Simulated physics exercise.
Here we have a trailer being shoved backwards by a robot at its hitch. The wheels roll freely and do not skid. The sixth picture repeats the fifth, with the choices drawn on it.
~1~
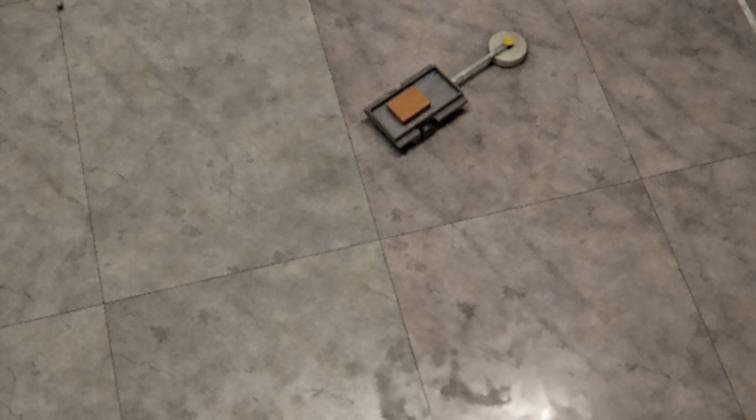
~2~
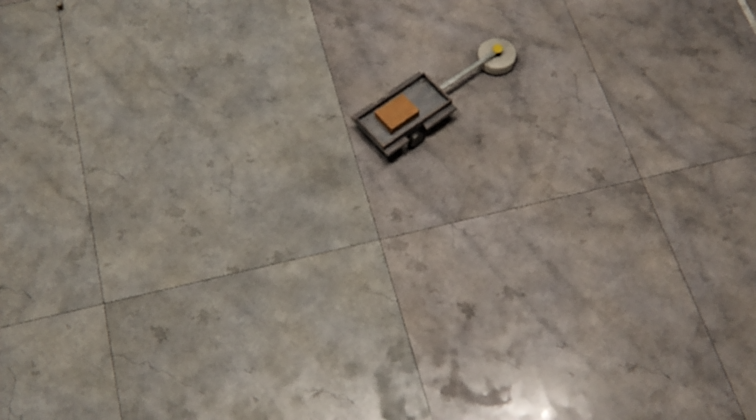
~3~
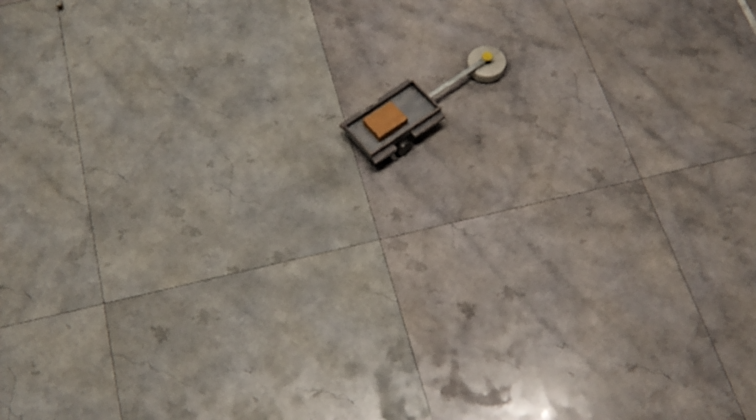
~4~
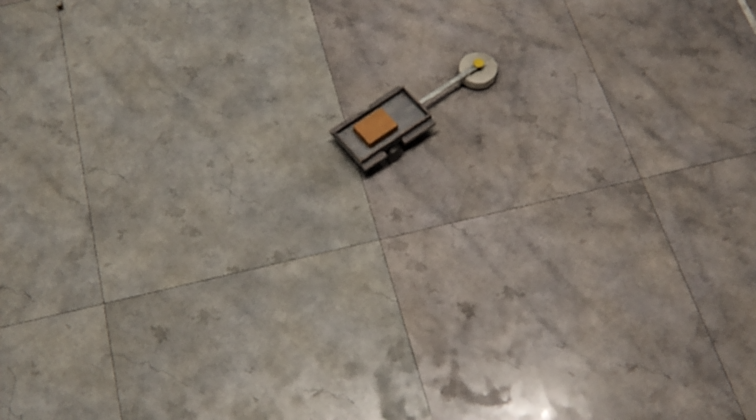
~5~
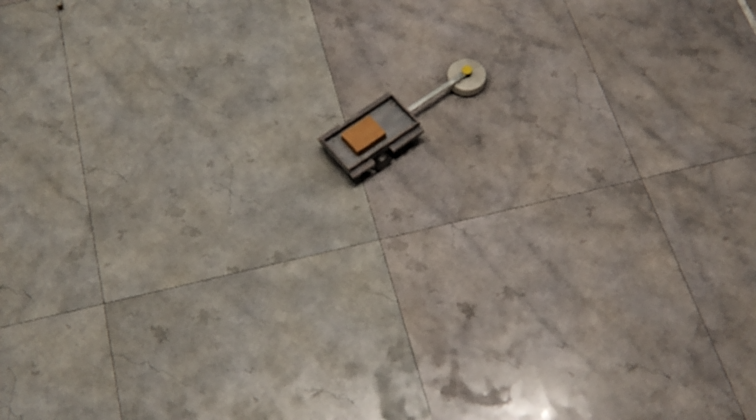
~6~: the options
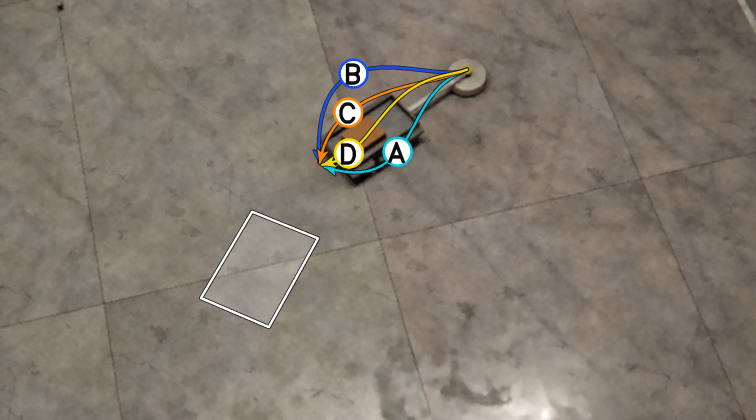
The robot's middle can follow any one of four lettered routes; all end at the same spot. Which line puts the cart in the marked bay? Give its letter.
Choose route C.
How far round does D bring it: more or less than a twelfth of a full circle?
Less.
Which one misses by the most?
The widest miss is A.
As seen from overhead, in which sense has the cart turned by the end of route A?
On that route, clockwise.
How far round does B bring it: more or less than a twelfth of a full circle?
More than that.
On the marked copy, A from (467, 70) via (409, 135) to (324, 167); B from (467, 70) via (353, 74) to (320, 163); C from (467, 70) via (372, 98) to (320, 163); D from (467, 70) via (389, 109) to (322, 165); the bay at (260, 268).
Following C. Soon after the start, robot (401, 94), cart (323, 171).
Later, robot (344, 123), cart (288, 217).
In the end, robot (320, 171), cart (261, 270); the cart stands in the bay.
As for the rest, A leaves the cart at (198, 209), out of the bay; B leaves the cart at (327, 280), out of the bay; D leaves the cart at (232, 253), out of the bay.
